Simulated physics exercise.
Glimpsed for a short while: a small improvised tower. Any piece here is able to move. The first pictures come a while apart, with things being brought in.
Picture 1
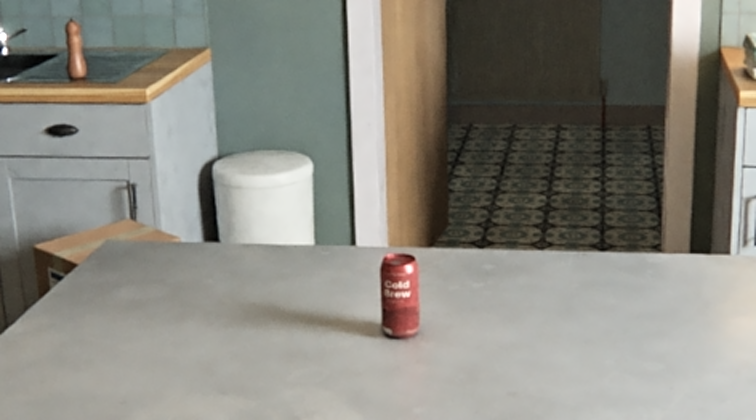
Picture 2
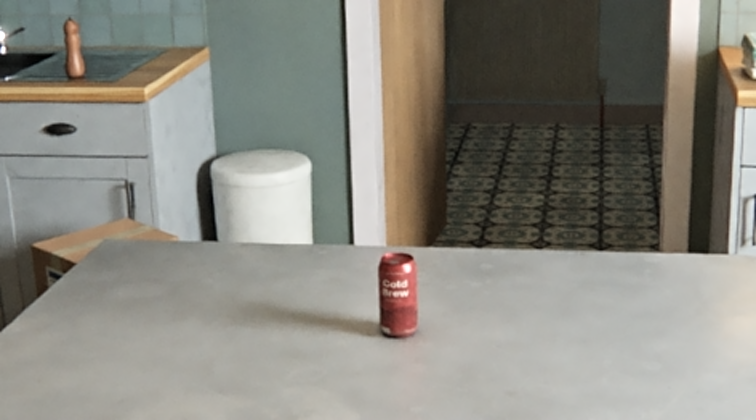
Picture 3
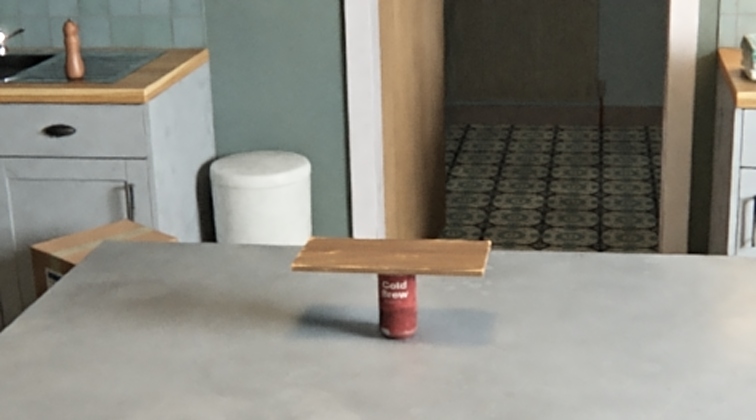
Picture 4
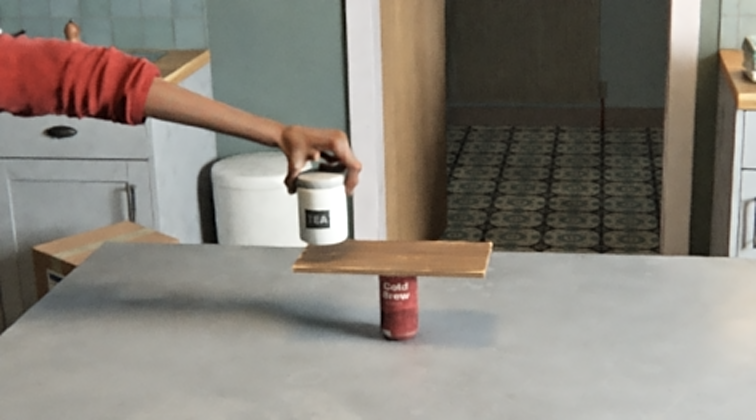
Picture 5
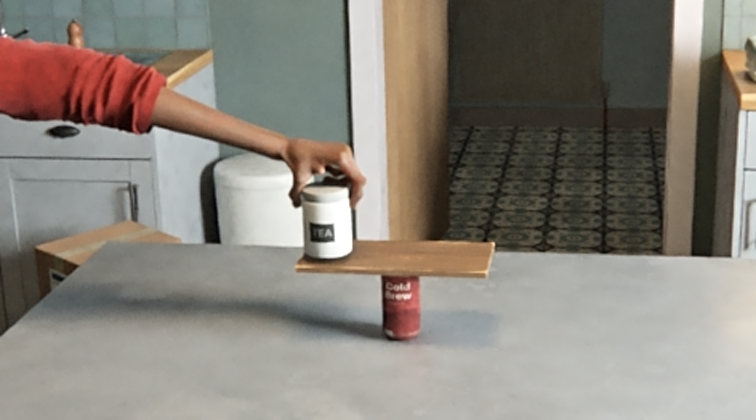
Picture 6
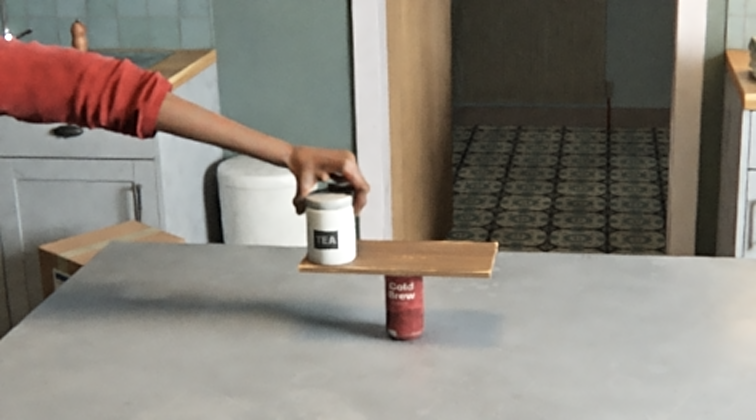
A red can stands alone on a grey tabletop in a kitchen, seen from slightly above, facing pale cabinets, a white bin and an open doorway with patterned floor tiles. A wooden board then lies across the can's top. A red-sleeved arm reaches in from the left, lowers a white jar labelled TEA onto the board's left end and keeps hold, while the view shifts very slightly.
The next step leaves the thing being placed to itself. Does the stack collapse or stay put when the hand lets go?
It collapses.
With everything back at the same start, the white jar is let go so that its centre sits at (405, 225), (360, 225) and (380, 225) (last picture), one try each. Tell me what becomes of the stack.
Case 1: Stable; case 2: Collapse; case 3: Stable.
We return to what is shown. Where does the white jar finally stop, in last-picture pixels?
It ends near (267, 320).
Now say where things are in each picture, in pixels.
In the first frame, the last thing is not in view yet; red can (400, 296).
In the second frame, the last thing is not in view yet; red can (398, 296).
In the third frame, the last thing is not in view yet; red can (397, 297).
In the fourth frame, still above its spot; white jar (322, 206); red can (399, 298).
In the fifth frame, still above its spot; white jar (326, 219); red can (401, 298).
In the sixth frame, in place under the hand; white jar (330, 226); red can (404, 298).
Then, 0.30 s on from there, white jar now fallen; brown board turned 53° from how it was put.
Then, 0.60 s on from there, brown board on its side.
In the end, fallen, white jar; toppled in the stack, brown board; red can unmoved. At the end, from the last picture's camera, white jar near (267, 320). The stack gives way.
